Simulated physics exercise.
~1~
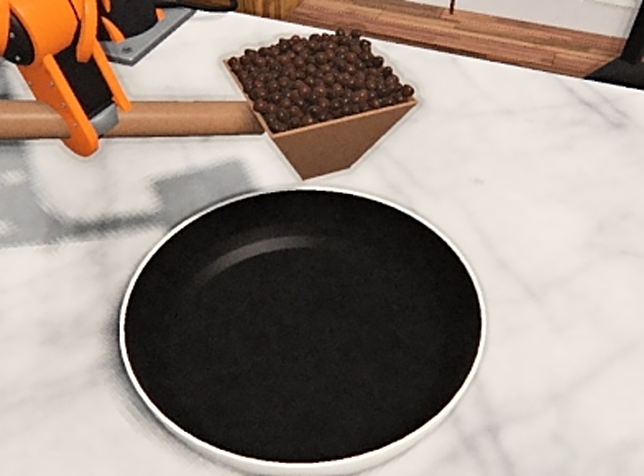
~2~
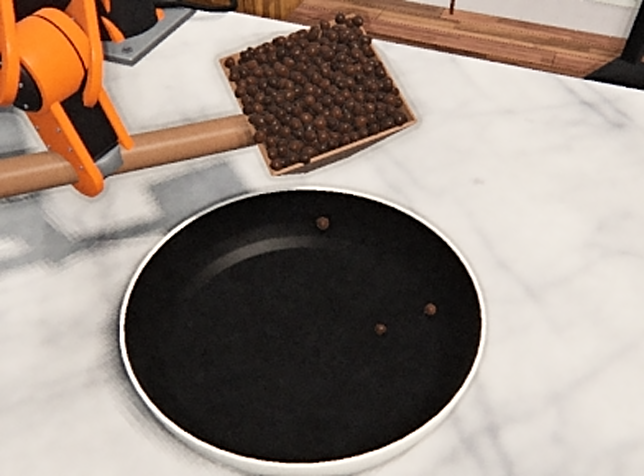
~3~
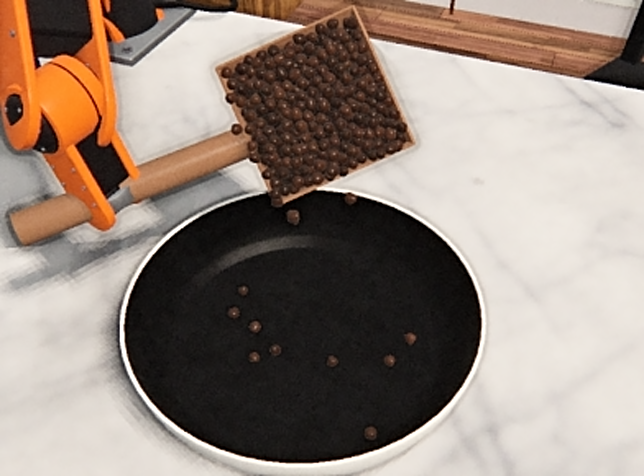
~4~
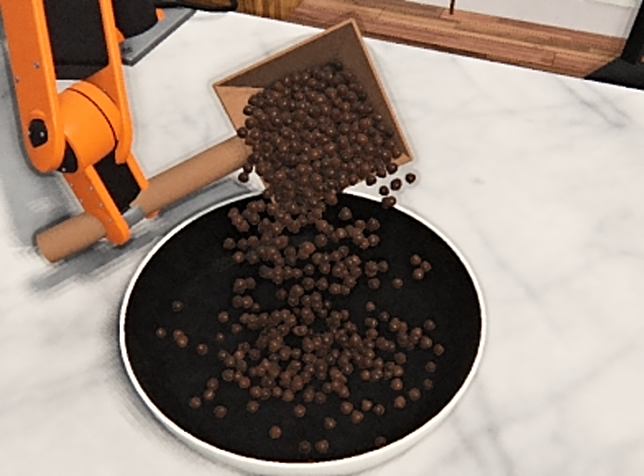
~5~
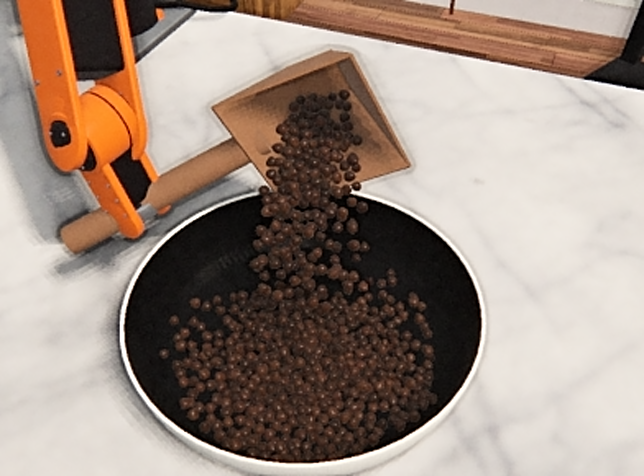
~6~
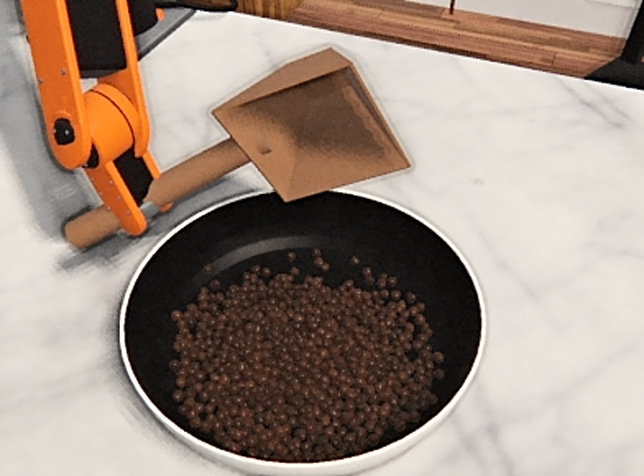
A brown, square-mouthed scoop heaped with dark brown coffee beans is held by its handle in an orange and black robot arm at the upper left, above a white marble counter seen from above at an angle. A black pan with a white rim sits in front of it. The arm steadily tips the scoop towards the pan, and a few beans roll out first. As the tilt steepens, they pour over the edge in a thick stream and spread across the pan. The stream then thins, and finally the scoop hangs tipped and empty above a broad pile of beans.
